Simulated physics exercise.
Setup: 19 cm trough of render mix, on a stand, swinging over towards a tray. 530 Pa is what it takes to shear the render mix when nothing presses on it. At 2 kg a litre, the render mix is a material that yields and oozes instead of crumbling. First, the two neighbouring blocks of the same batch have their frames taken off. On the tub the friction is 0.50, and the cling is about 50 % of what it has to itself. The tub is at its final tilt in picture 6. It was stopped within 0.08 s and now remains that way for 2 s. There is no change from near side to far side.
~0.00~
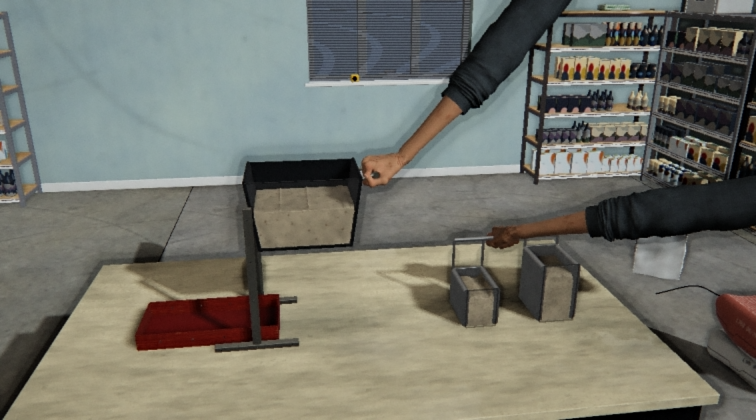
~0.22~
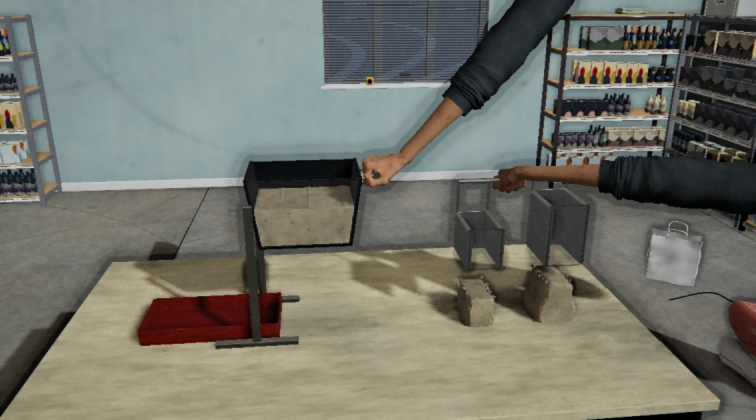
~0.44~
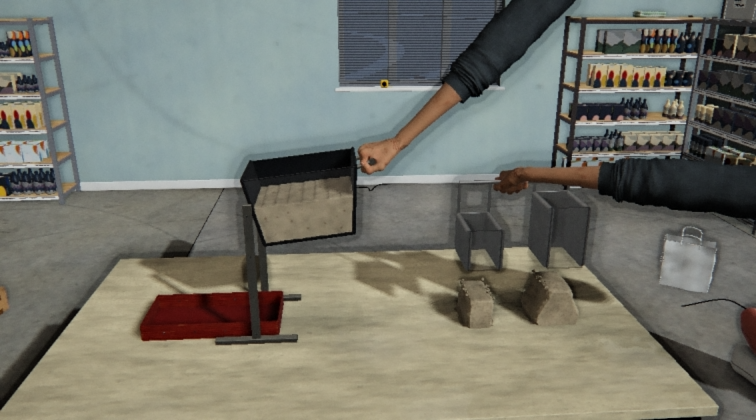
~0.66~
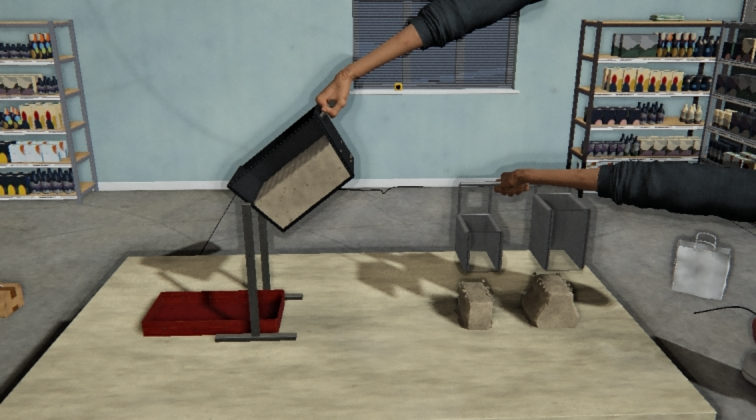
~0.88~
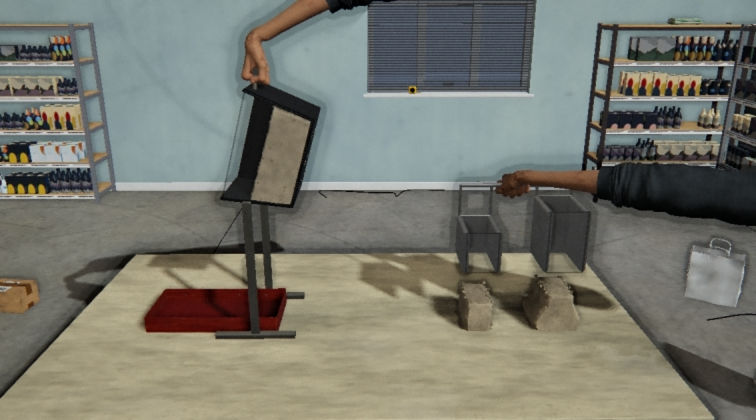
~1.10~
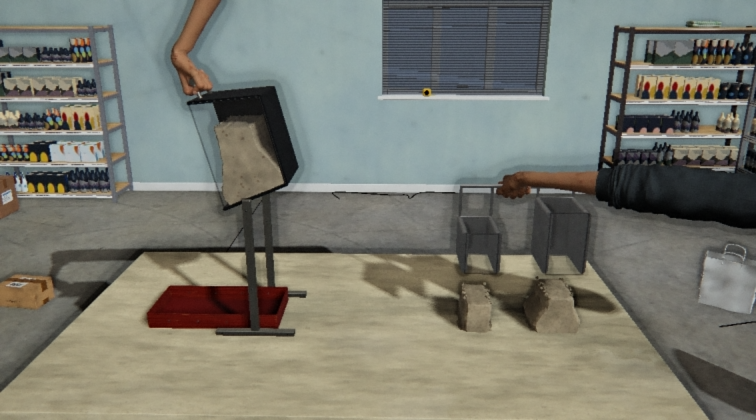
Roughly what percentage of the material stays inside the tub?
0 %.
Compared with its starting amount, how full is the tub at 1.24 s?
Share in tub: Some 50 percent.
After 1.24 s, the tub is at 104 degrees and holds 51 %.
After 1.41 s, the tub is at 104 degrees and holds 24 %.
After 1.58 s, the tub is at 104 degrees and holds 6 %.
After 1.75 s, the tub is at 104 degrees and holds 0 %.
After 3.10 s, at the end, the tub is at 104 degrees and holds 0 %.
